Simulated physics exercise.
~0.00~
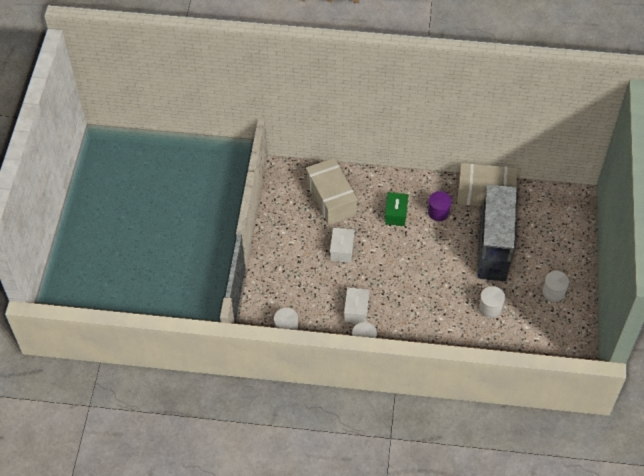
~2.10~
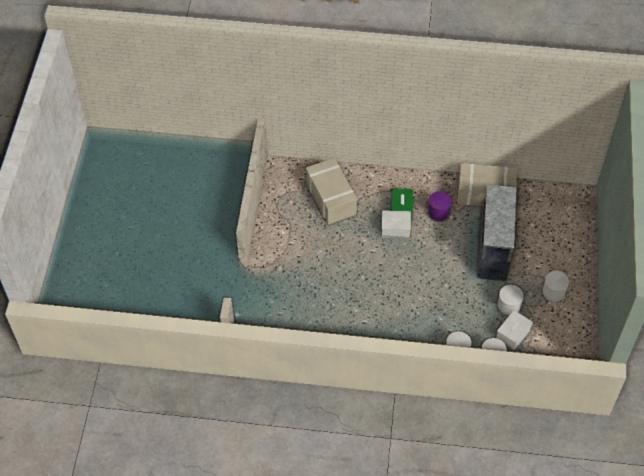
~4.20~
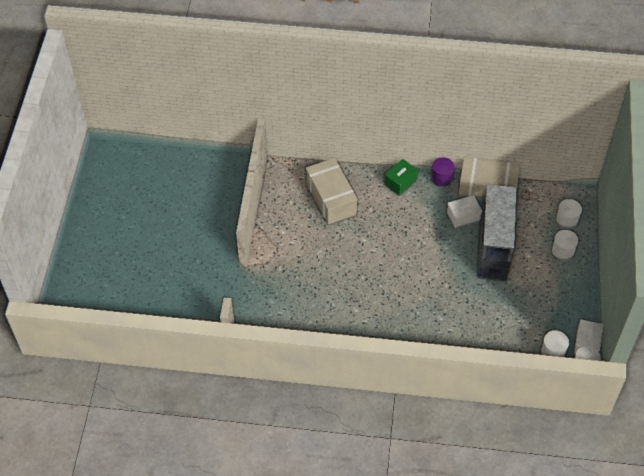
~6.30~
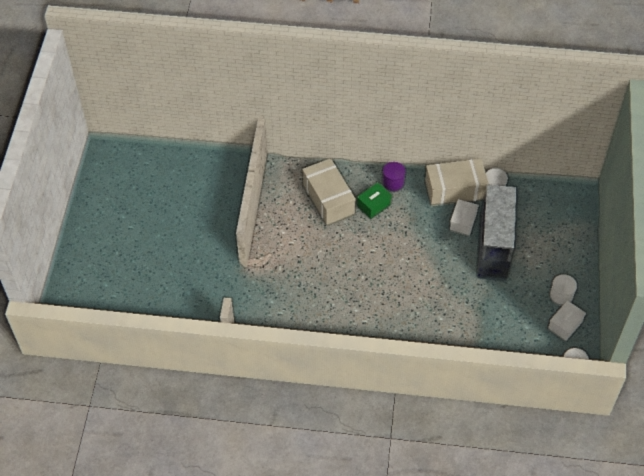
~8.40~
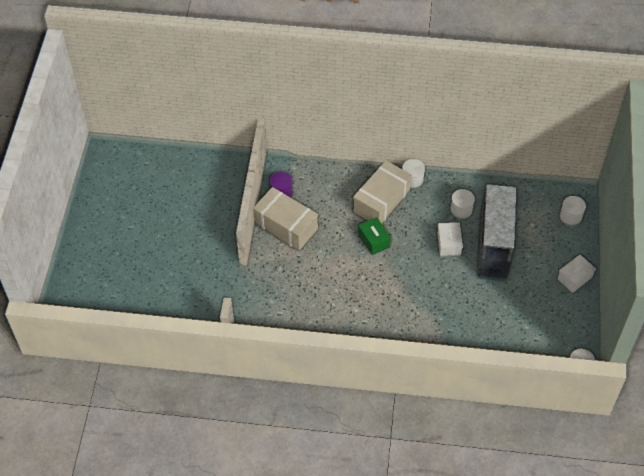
In a walled basement seen from above, still water fills the left side behind a partition, while pale blocks, white pails, two tan trunks, a green tote and a purple pail sit on the dry, speckled floor. The near end of the partition opens and water spreads right, pushing the pale blocks and white pails toward the far wall. Water curls around the grey block, and the green tote and purple pail begin to shift. The purple pail then drifts left along the back wall, and both trunks move too. Finally, the purple pail floats beside the partition, the green tote only a little from its start.
